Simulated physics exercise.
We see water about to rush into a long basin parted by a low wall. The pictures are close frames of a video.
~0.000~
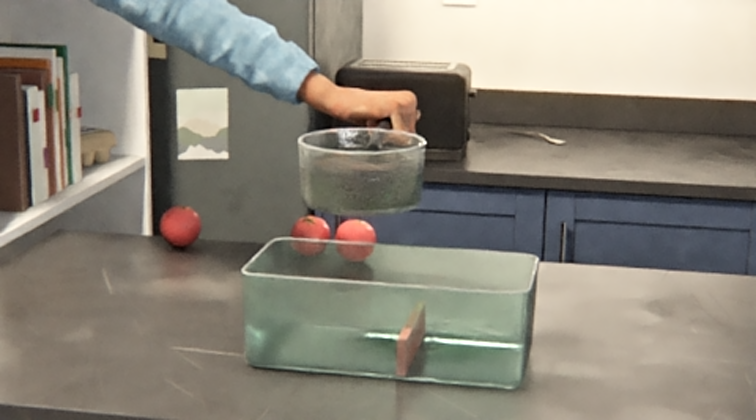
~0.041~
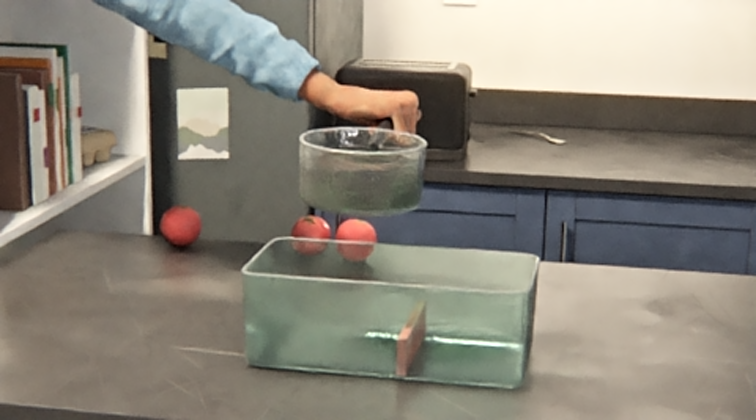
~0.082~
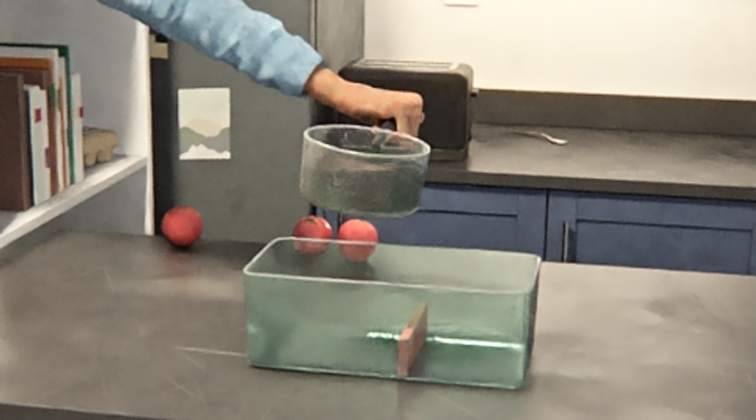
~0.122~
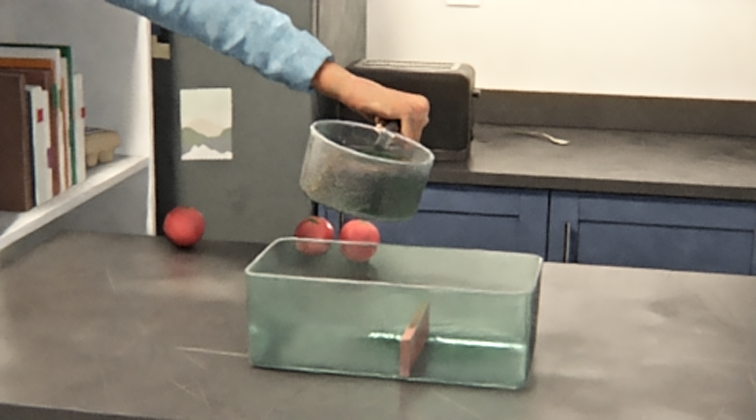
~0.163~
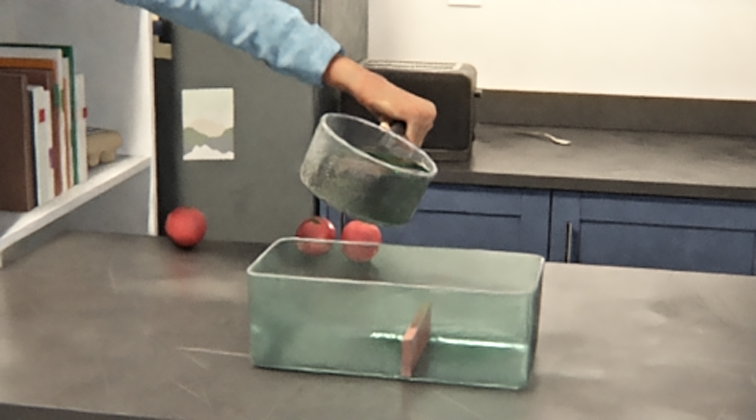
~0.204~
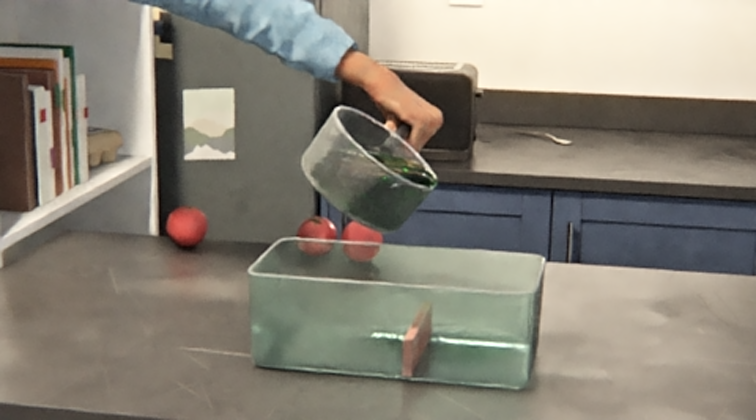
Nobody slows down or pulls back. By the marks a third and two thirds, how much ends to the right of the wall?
It comes to above two thirds.
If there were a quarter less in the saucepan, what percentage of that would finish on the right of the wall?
Some 85 per cent.
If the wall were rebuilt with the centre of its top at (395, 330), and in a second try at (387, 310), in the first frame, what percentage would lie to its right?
First some 75, then 90 per cent.
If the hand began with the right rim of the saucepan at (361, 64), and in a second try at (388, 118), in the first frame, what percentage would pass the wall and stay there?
In turn 30 and 50 in a hundred.
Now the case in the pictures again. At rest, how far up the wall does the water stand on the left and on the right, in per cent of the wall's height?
The left part 10 per cent, the right part 70.
A moment on, the saucepan is tipped right over and 26 per cent is still to pour, 0 is left of the wall and 37 right of it.
Next, the saucepan is tipped right over and 6 per cent is still to pour, 9 is left of the wall and 75 right of it.
Then the saucepan is tipped right over and 1 per cent is still to pour, 14 is left of the wall and 82 right of it.
Later the saucepan is tipped right over and 0 per cent is still to pour, 15 is left of the wall and 82 right of it.
Finally, 15 per cent lies left of the wall, 82 right of it and 3 outside.
